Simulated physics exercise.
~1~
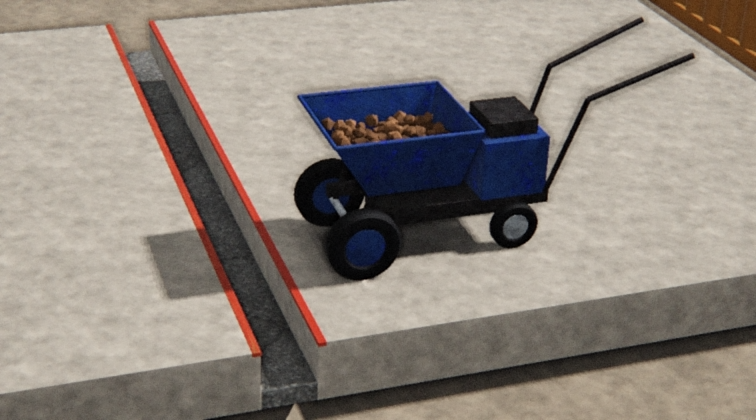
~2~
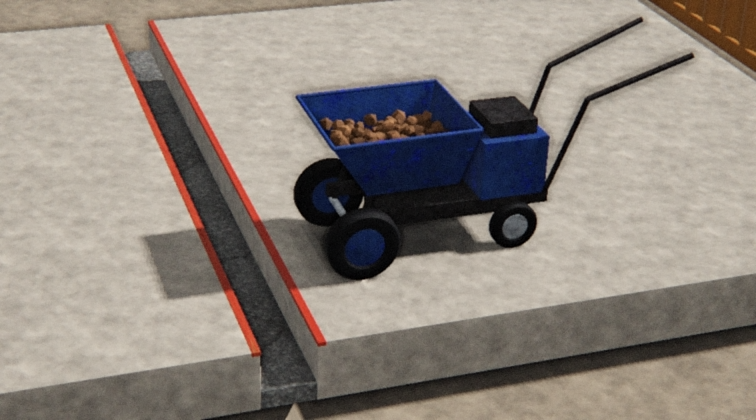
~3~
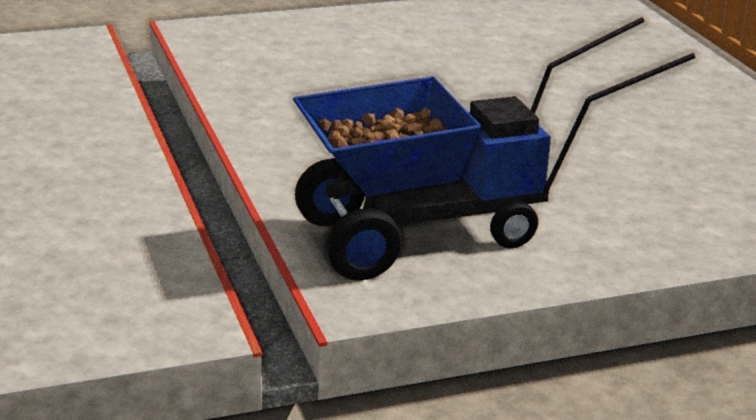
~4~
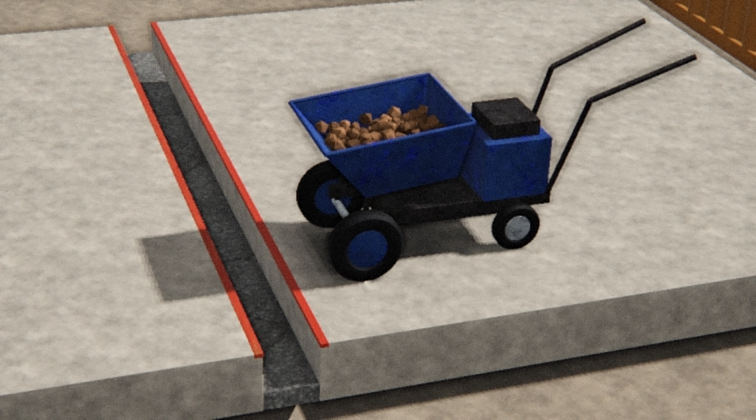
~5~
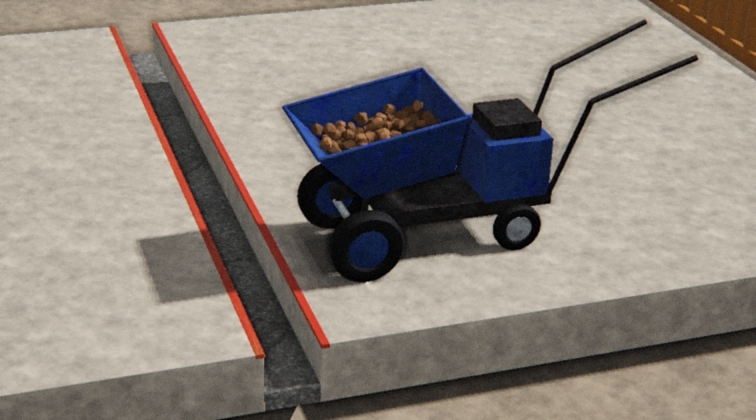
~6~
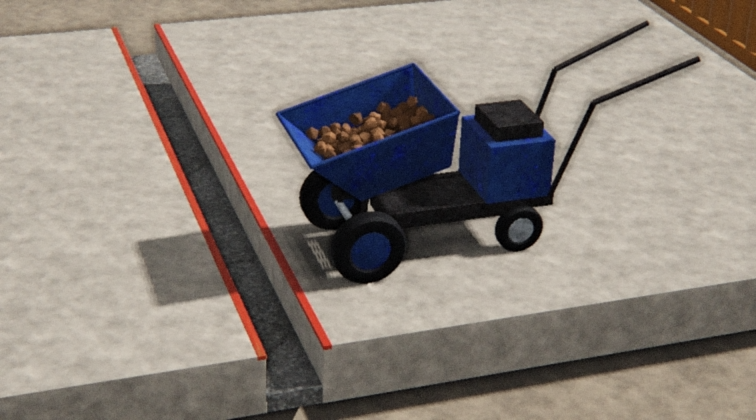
The blue skip of a small power barrow tilts forward slowly, carrying brown clods beside a trench.
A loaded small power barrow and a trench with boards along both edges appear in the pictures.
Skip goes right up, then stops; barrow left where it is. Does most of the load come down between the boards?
No.
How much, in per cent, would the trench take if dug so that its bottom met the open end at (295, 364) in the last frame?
Roughly 30 in a hundred.
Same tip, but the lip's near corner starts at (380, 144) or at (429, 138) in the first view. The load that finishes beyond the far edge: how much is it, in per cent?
About 0 % and 0 %.
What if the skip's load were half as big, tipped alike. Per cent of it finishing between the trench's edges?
Roughly 30 percent.
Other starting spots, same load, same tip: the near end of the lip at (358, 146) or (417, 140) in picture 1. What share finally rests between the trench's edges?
You'd get around 80 in a hundred, then 60 in a hundred.
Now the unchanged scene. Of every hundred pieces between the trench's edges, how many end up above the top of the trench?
Something like 5 in a hundred.
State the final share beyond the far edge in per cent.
Roughly 65 percent of the pieces, I think.
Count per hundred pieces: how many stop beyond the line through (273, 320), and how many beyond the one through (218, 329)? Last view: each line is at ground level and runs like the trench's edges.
Close to 80 % and 40 %, in that order.
Soon, skip tipped steeply; all in the skip.
A while on, skip tipped right over; nearly all in the skip; a small part beyond it.
Towards the end, skip tipped right over; about a quarter in the skip; a small part in or heaped over the trench; about two thirds beyond it.
Finally, skip tipped right over; a stray few in the skip; about a third in or heaped over the trench; about two thirds beyond it.
